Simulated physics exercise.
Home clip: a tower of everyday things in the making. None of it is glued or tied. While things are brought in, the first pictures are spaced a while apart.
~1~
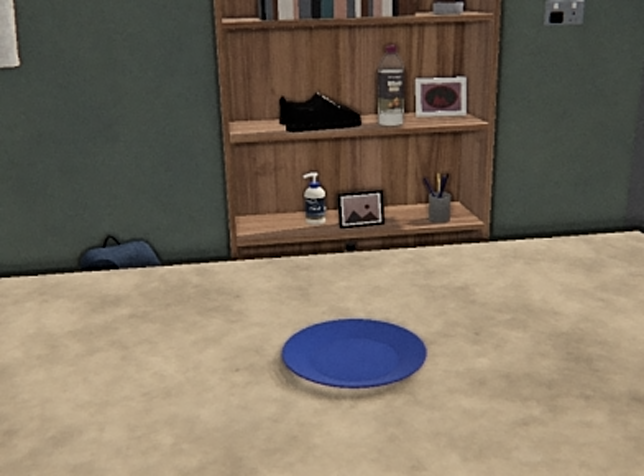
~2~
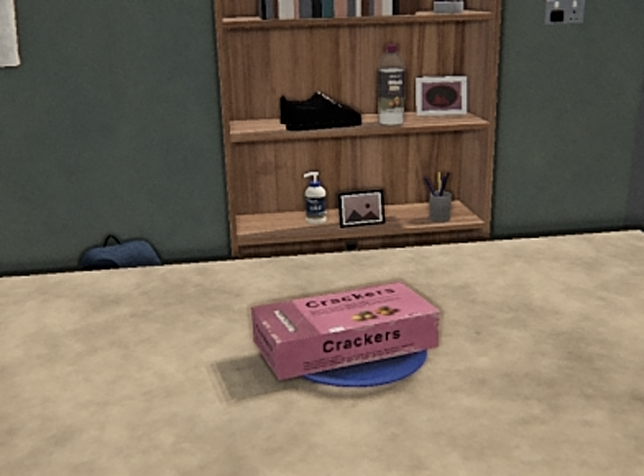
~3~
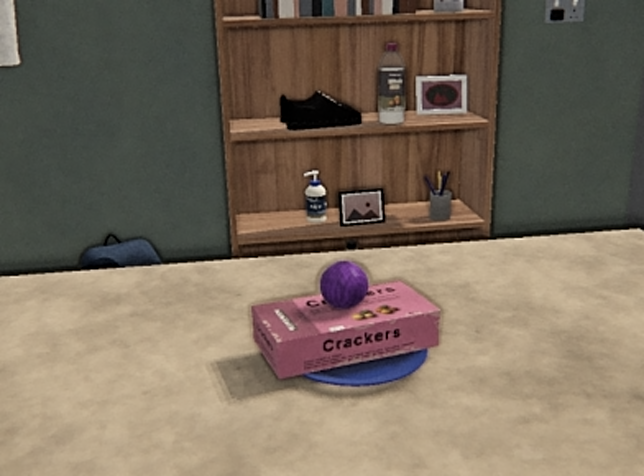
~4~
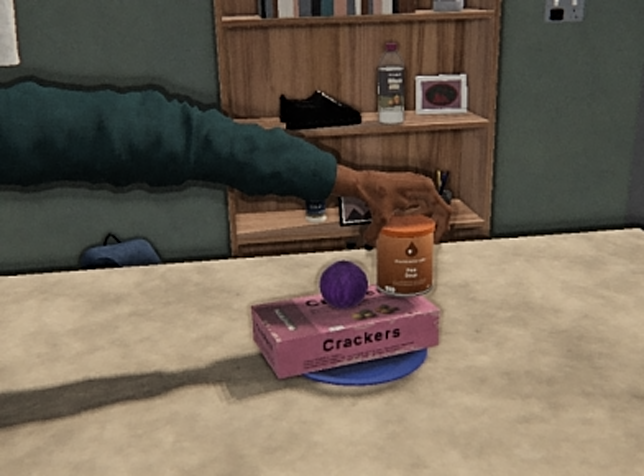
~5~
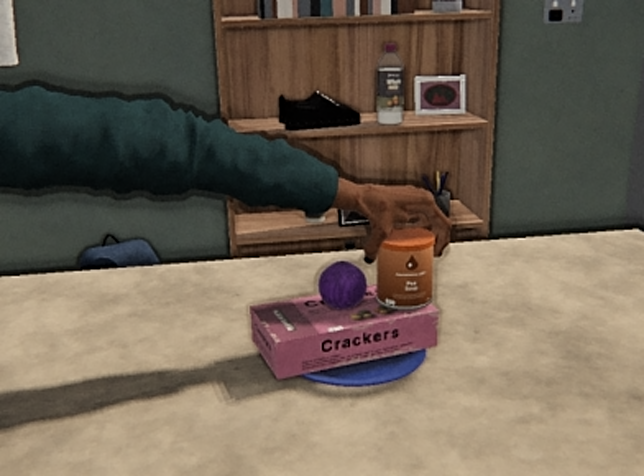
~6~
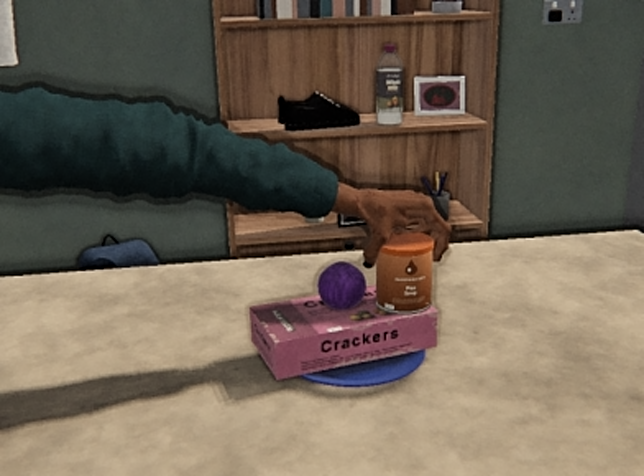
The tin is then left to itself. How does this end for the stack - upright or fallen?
It ends upright.
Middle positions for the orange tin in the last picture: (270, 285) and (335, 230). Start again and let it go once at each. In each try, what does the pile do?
Result of try one: The pile remains stable; result of try two: The pile tips over.
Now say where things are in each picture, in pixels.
The last thing is not in view yet; blue plate (354, 355), in the first picture.
The last thing is not in view yet, in the second picture.
The last thing is not in view yet; pink packet (345, 326), in the third picture.
Still above its spot; orange tin (405, 255), in the fourth picture.
Still above its spot; orange tin (405, 268); purple onion (343, 285), in the fifth picture.
Set down, still held; orange tin (404, 272); pink packet (343, 327), in the sixth picture.
Then, 0.10 s on from there, no change.
Then, 0.40 s on from there, orange tin resting near (404, 273).
In the end, all 4 unmoved. At the end, from the last picture's camera, orange tin near (404, 273). The pile stays up.
